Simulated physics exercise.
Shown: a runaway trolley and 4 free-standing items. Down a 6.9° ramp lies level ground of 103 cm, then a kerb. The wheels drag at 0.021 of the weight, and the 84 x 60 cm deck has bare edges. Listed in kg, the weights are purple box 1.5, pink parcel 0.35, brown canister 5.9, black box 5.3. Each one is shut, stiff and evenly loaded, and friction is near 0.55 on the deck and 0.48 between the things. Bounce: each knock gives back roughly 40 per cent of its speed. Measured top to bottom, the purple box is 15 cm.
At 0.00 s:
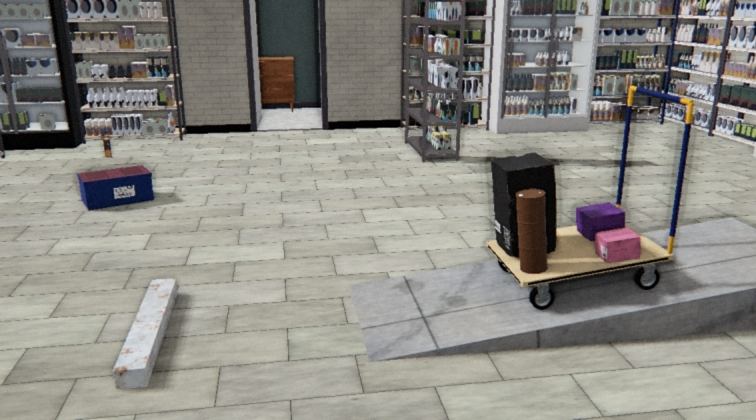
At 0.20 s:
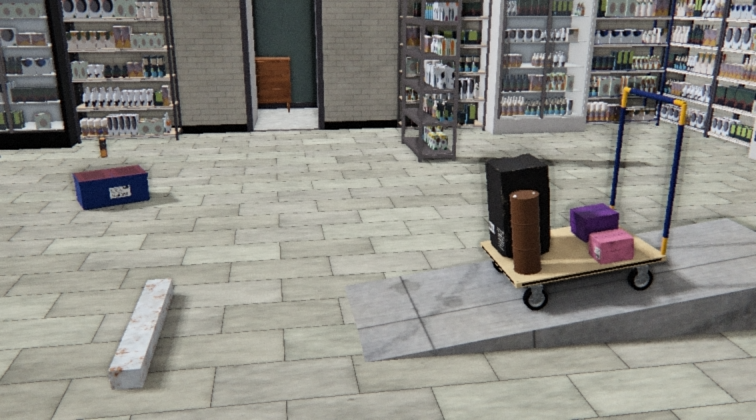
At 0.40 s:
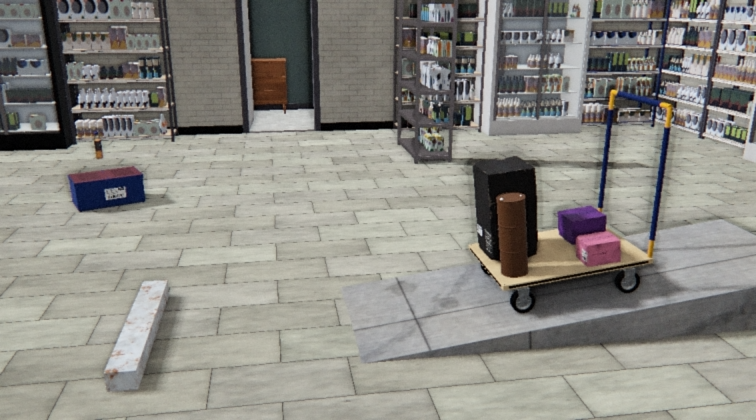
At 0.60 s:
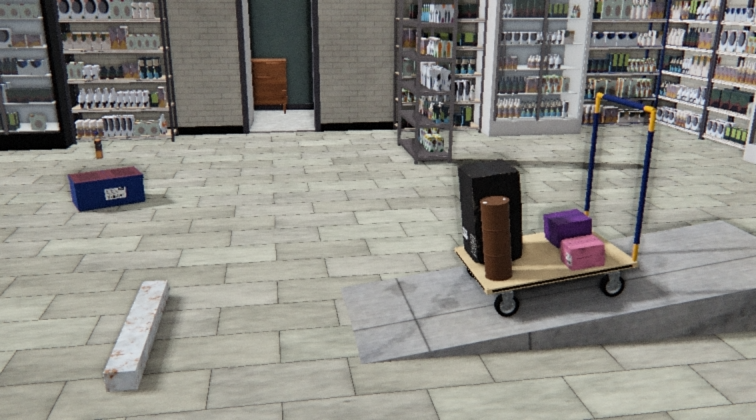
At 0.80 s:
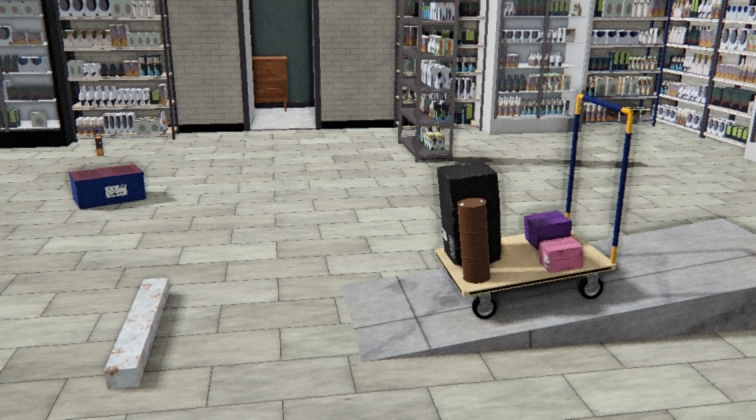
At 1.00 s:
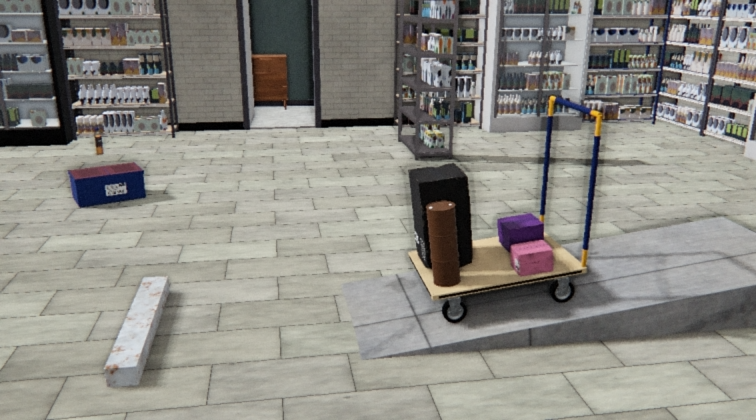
A flatbed trolley carrying a black box, a brown canister, a purple box and a pink parcel rolls slowly leftward down a grey ramp, gradually picking up speed, while its load stays in place on the shop's tiled floor display.
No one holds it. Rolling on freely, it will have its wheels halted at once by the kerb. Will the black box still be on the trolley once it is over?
No.
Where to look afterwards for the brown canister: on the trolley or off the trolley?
Brown canister: Goes out of bounds.
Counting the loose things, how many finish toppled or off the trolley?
The count comes out at 2.
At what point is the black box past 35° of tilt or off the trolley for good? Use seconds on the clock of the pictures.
Near 2.3 s.
After 1.70 s, 61 cm left to run.
After 2.20 s, trolley at the kerb; black box slid 8 cm near (154, 243); brown canister tipped 8° from how it sat; pink parcel slid 8 cm.
After 2.40 s, trolley at the kerb; brown canister and black box now off the trolley; pink parcel slid 17 cm; purple box slid 17 cm.
After 2.70 s, trolley at the kerb; pink parcel slid 17 cm; purple box slid 17 cm.
At rest (3.3 s), off the trolley, brown canister and black box; not toppled but over 10 cm from the start, purple box and pink parcel. Seen from the same camera at the end, black box near (57, 308).
